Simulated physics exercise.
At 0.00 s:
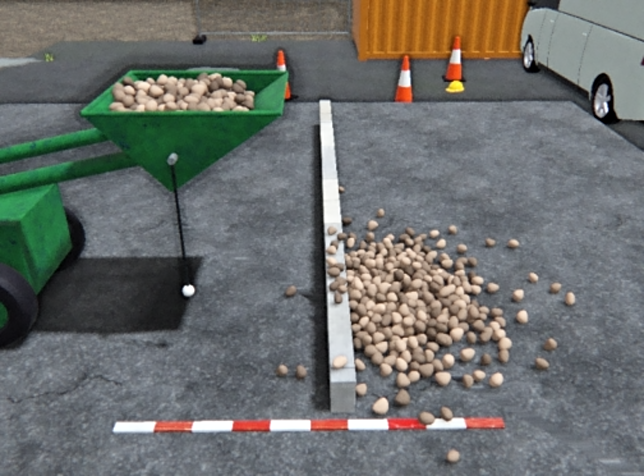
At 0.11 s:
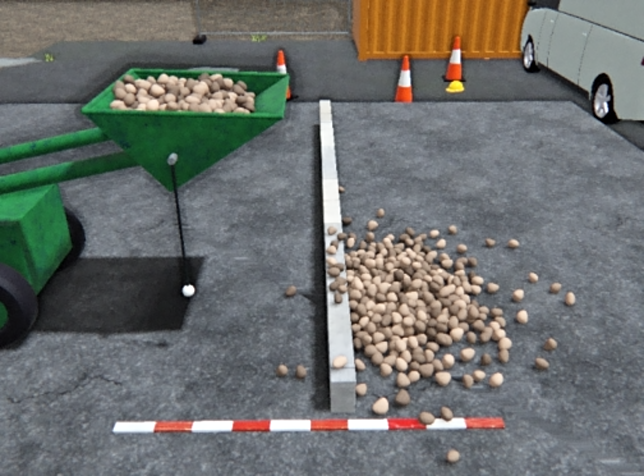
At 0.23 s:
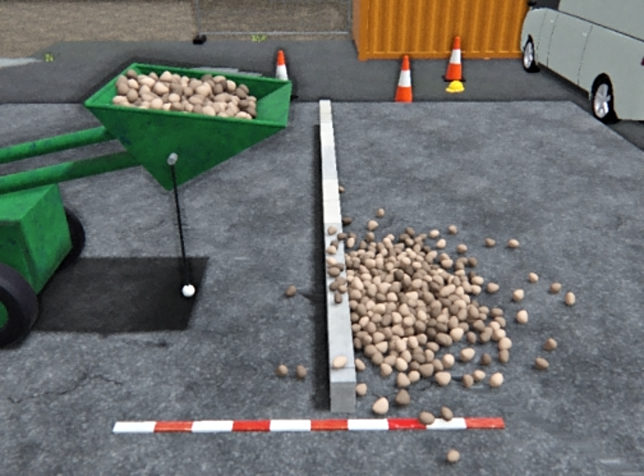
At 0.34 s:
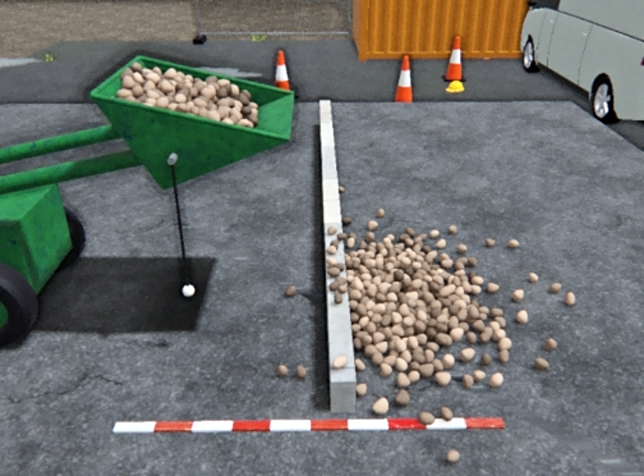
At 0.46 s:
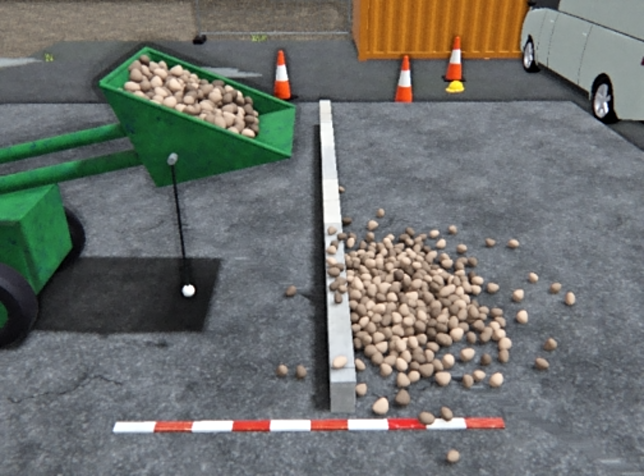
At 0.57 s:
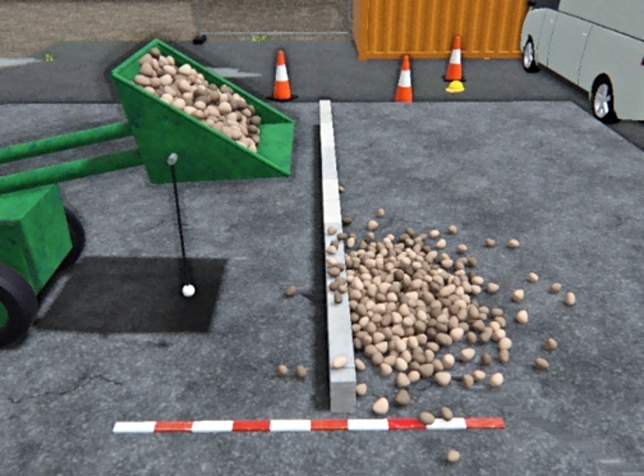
A green loader bucket full of rounded cobbles slowly tilting forward to the right, beside a low kerb and a scattered cobble pile.
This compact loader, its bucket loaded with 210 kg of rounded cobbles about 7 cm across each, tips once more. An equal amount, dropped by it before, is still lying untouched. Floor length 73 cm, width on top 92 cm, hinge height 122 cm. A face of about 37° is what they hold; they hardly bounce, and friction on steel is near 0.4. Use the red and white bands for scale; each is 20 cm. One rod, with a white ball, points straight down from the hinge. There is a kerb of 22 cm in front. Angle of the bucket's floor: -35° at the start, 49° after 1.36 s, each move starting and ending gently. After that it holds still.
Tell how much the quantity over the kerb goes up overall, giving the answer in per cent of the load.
It goes up by roughly 2 per cent.
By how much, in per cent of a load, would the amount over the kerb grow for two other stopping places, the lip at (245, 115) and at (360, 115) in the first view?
Some 0 percent, and then 90 percent.
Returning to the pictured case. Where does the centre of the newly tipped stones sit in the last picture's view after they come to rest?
Middle: Approx. (293, 291) px.
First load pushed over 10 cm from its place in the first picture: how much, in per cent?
I'd say roughly 0 per cent of them.
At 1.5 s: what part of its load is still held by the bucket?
It holds some 15 per cent.
After 1.0 s the floor is at 36°; in per cent of one load, 93 in the bucket, 11 on this side of the kerb, 96 over the kerb; the foremost stones are at (530, 286).
After 1.5 s the floor is at 49°; in per cent of one load, 17 in the bucket, 86 on this side of the kerb, 96 over the kerb; the foremost stones are at (530, 286).
After 1.8 s the floor is at 49°; in per cent of one load, 0 in the bucket, 102 on this side of the kerb, 98 over the kerb; the foremost stones are at (530, 286).
After 4.2 s the floor is at 49°; in per cent of one load, 0 in the bucket, 102 on this side of the kerb, 98 over the kerb; the foremost stones are at (530, 286). Net gain over the kerb, 2.
